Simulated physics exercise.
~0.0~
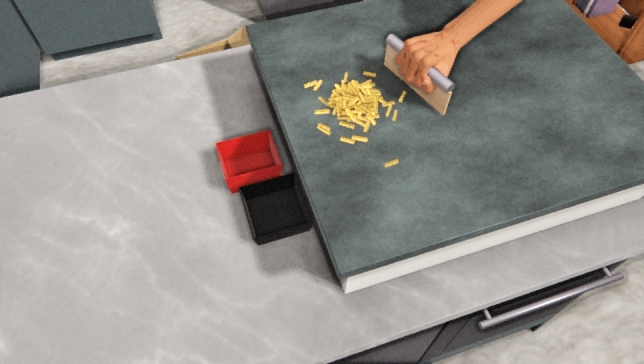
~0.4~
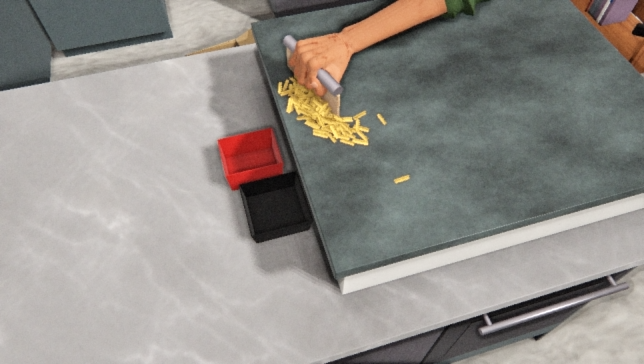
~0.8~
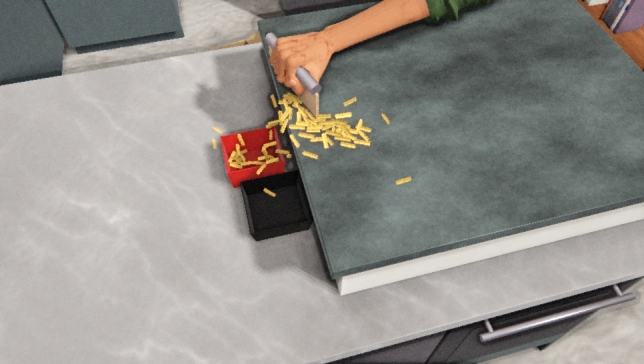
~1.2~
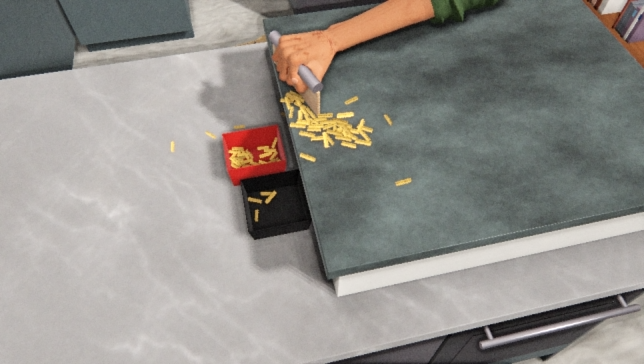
To begin with, a hand holds a scraper beside a loose pile of short dry pasta on a large dark board, with a red tin and a black tin sitting against the board's left side on a pale marbled counter. The hand sweeps the scraper left, pushing the pile toward the edge. Pieces then spill over, many landing in the red tin, as the scraper stops at the board's edge. A few drop into the black tin, and a couple lie on the counter beyond. At the end, roughly half the pasta remains on the board beside the still scraper.
